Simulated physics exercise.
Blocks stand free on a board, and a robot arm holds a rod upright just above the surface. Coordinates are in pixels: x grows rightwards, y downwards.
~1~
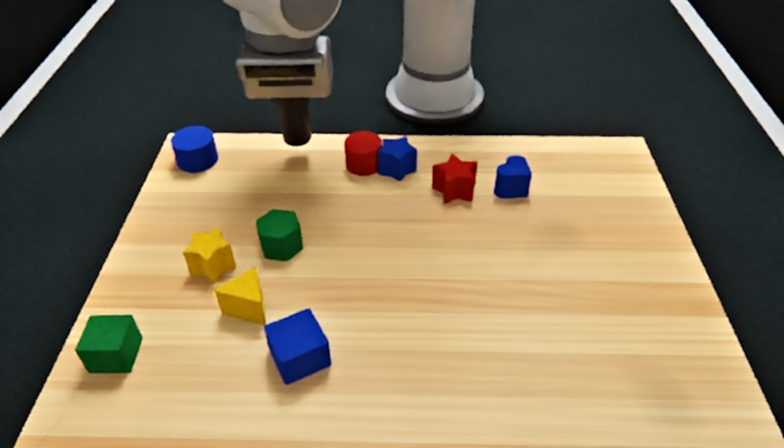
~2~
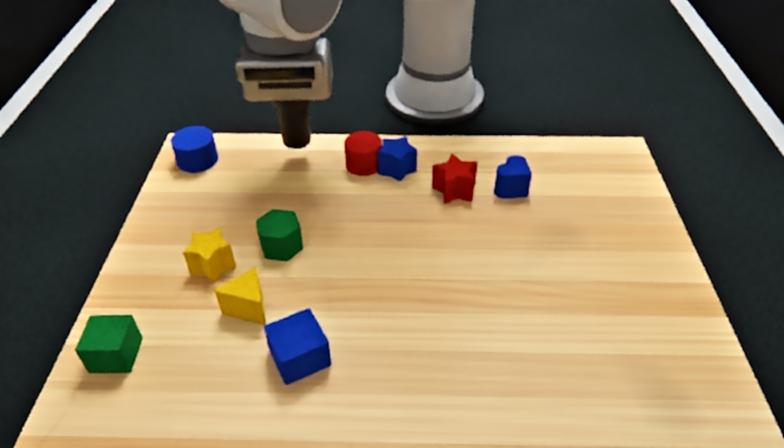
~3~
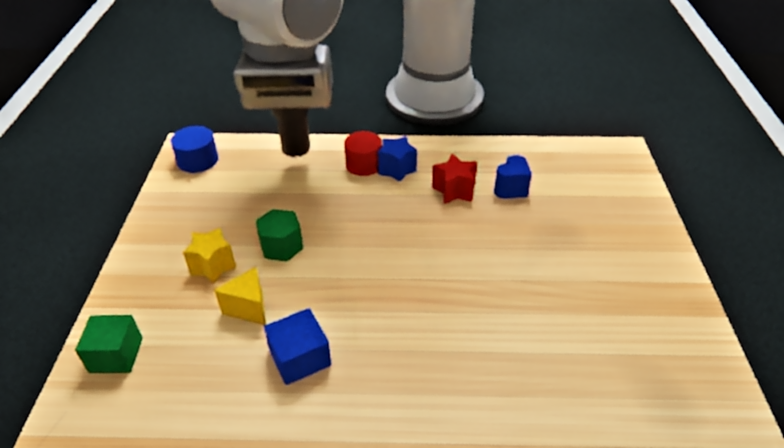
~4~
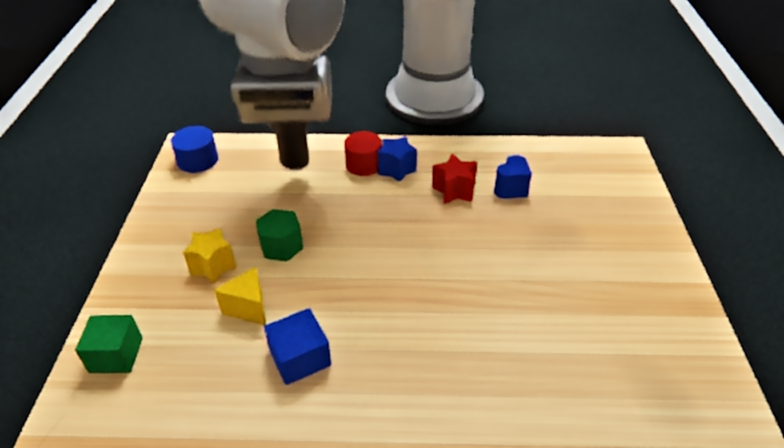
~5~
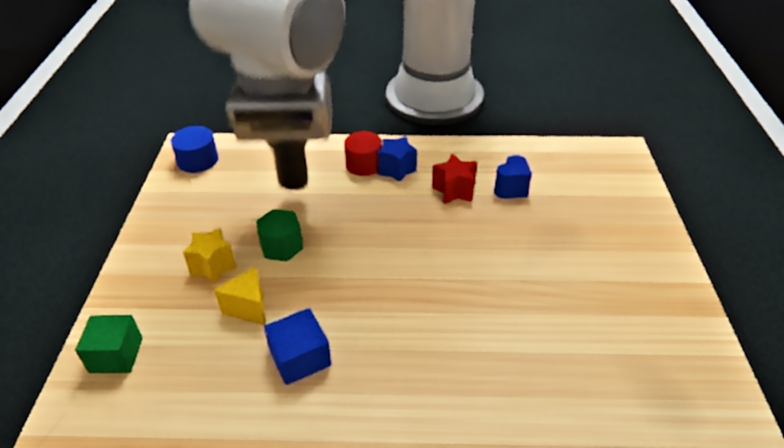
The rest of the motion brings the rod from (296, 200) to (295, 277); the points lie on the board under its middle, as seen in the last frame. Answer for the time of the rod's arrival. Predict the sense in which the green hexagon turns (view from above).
Top view: Clockwise.
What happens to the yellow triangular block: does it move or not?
At the end of the path, it will have moved.
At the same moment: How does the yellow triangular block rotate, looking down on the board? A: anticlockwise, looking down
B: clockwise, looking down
A.
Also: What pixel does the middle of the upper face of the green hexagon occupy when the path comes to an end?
At the end it should sit near (250, 267).
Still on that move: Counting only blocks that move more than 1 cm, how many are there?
My guess is two.
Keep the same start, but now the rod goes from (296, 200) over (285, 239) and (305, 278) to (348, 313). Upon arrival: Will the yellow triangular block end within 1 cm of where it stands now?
Short answer: No.
What follows on the original path. One third of the way, rod (293, 206); nothing pushed yet.
Two thirds of the way, rod (292, 232); green hexagon (265, 248), turned 35° clockwise.
At the end, rod (292, 260); yellow star unmoved; yellow triangular block (231, 297), turned 35° anticlockwise; green hexagon (250, 267), turned 85° clockwise.
